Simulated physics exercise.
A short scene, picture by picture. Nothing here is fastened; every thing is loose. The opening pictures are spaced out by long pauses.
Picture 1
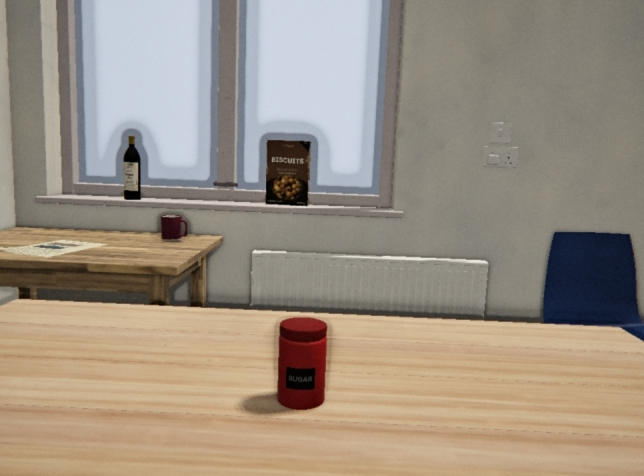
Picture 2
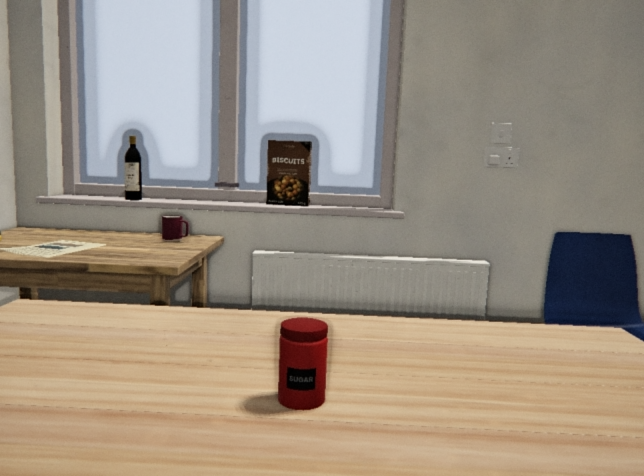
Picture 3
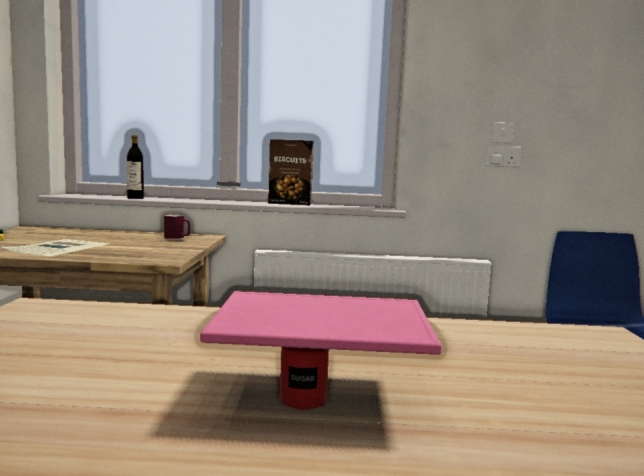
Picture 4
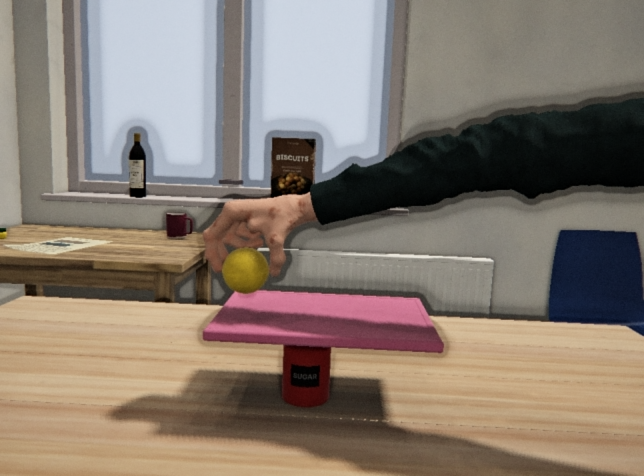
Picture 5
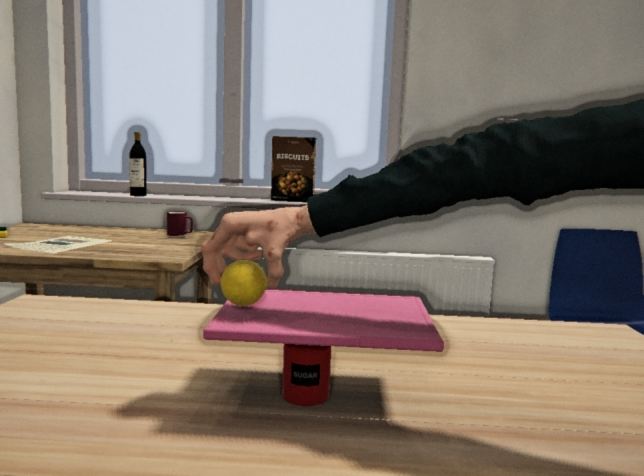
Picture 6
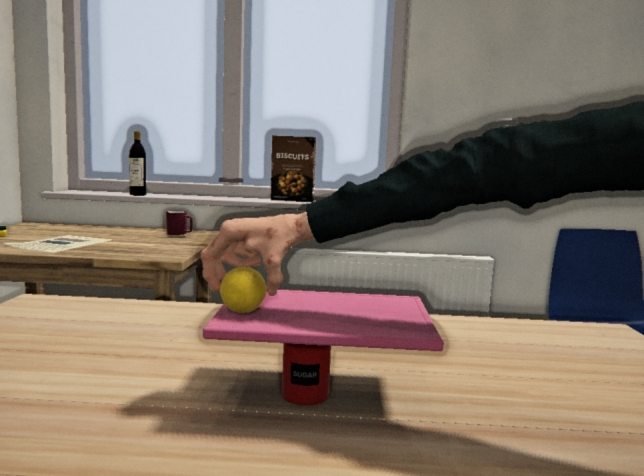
A hand reached in from the right and lowered a yellow lemon onto the left end of a pink lid, which had appeared on top of a red jar on the wooden table.
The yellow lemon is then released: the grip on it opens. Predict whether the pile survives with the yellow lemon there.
It survives.
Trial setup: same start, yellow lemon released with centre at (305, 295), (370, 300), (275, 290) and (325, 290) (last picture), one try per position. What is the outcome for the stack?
Try 1: Stable; try 2: Collapse; try 3: Stable; try 4: Stable.
Then, 0.80 s after the last picture, nothing has stirred.
Then, 1.70 s after the last picture, yellow lemon resting near (243, 291).
At rest, all 3 in place. Seen from the same camera at the end, yellow lemon near (243, 291). The stack stays up.
